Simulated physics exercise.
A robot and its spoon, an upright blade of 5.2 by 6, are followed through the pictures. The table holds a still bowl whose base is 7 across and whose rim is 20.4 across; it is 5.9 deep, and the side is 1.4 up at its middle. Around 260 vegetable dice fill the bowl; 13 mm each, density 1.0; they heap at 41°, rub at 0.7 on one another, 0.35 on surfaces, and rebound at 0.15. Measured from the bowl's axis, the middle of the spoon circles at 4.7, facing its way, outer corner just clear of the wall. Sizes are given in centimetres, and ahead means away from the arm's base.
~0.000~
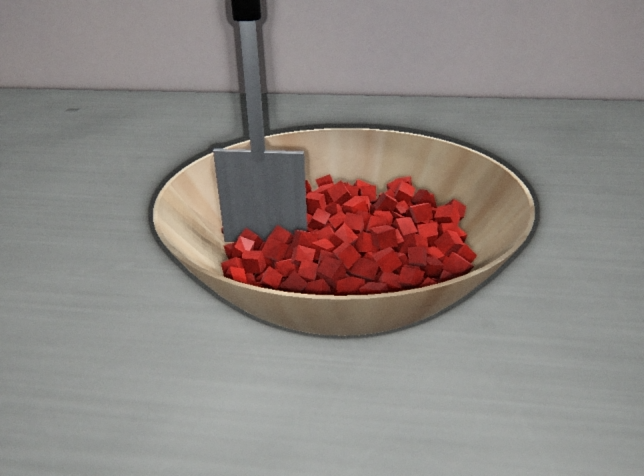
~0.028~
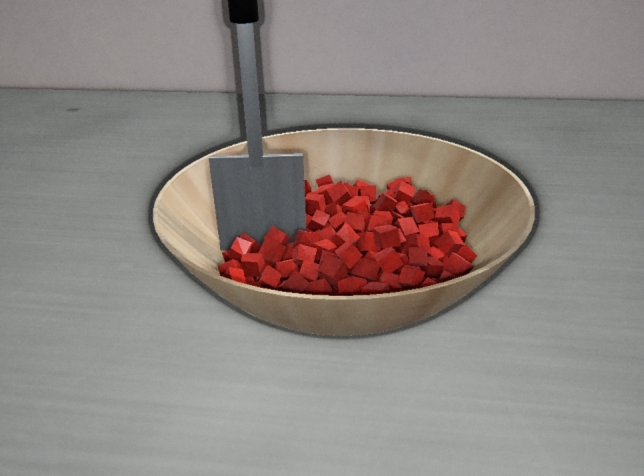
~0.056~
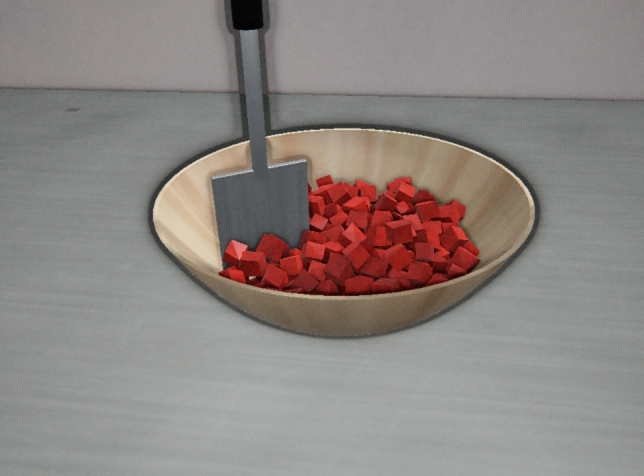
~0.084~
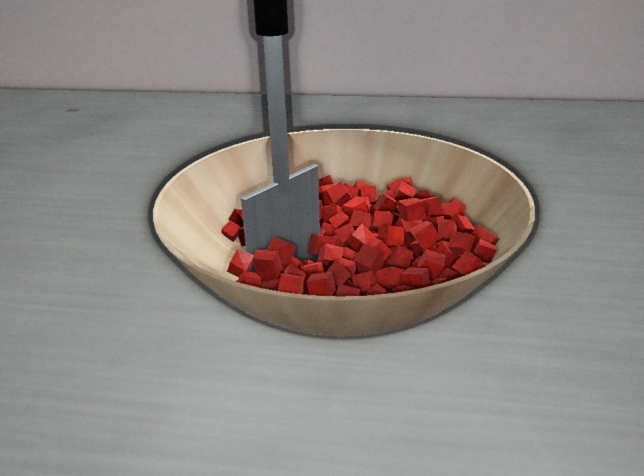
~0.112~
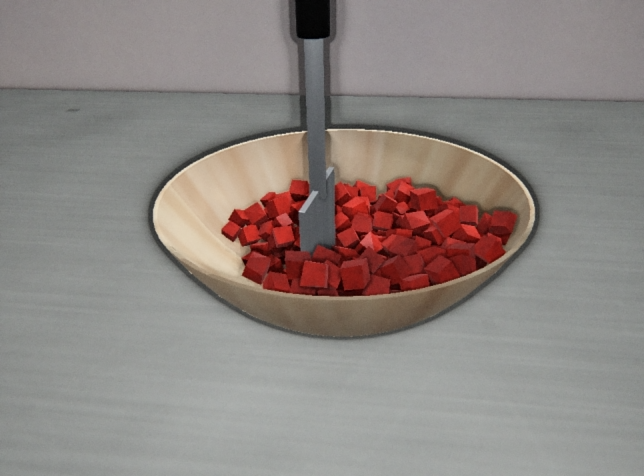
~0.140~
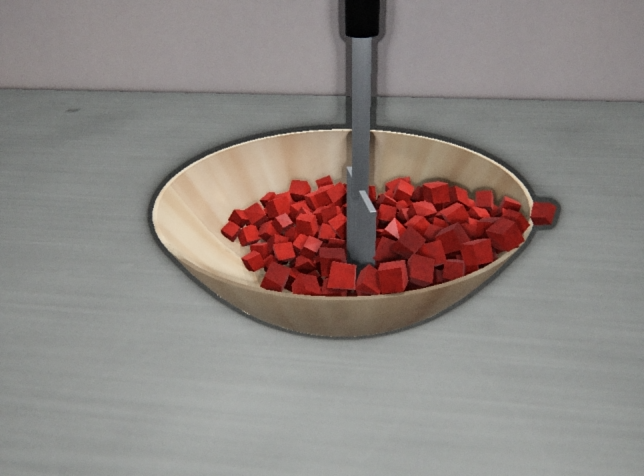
A wide, pale wooden bowl holding a heap of small red cubes sits on a grey tabletop before a plain light wall, seen from slightly above by a still camera. A flat grey metal blade on a black-topped handle stands upright inside, at the left. It shifts slightly, then sweeps right through the cubes, turning edge-on and pushing them rightward, with one passing the right rim.
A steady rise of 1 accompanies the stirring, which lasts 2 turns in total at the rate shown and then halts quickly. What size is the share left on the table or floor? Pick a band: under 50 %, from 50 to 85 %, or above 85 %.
From 50 to 85 %.
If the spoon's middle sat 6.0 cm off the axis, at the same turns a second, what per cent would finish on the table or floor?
Then about 25 %.
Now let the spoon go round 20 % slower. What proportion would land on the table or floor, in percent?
Estimated share: About 45 per cent.
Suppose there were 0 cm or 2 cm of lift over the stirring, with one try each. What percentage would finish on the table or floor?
That gives about 70 per cent and 50 per cent, in order.
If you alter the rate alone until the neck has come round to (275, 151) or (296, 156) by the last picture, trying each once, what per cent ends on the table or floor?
First try: About 30 %; second try: About 40 %.
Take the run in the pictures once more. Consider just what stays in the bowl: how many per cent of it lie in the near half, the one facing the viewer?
I'd put it near 45 per cent.
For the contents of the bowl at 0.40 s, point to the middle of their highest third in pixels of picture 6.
I'd put it at around (216, 196).
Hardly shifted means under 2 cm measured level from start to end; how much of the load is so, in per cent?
Estimate: 5 per cent.
After 0.40 s, 346° round, highest piece 9 above the table; 170 in the bowl, 57 on the table or floor, 33 in flight or on the tool.
After 0.67 s, 223° round, highest piece 8 above the table; 126 on the table or floor, 123 in the bowl, 11 in flight or on the tool.
After 1.00 s, 0° round, highest piece 4 above the table; 150 on the table or floor, 110 in the bowl.
After 1.70 s, 0° round, highest piece 4 above the table; 150 on the table or floor, 110 in the bowl.
In the end, 150 on the table or floor, 110 in the bowl. That is 58 % on the table or floor.
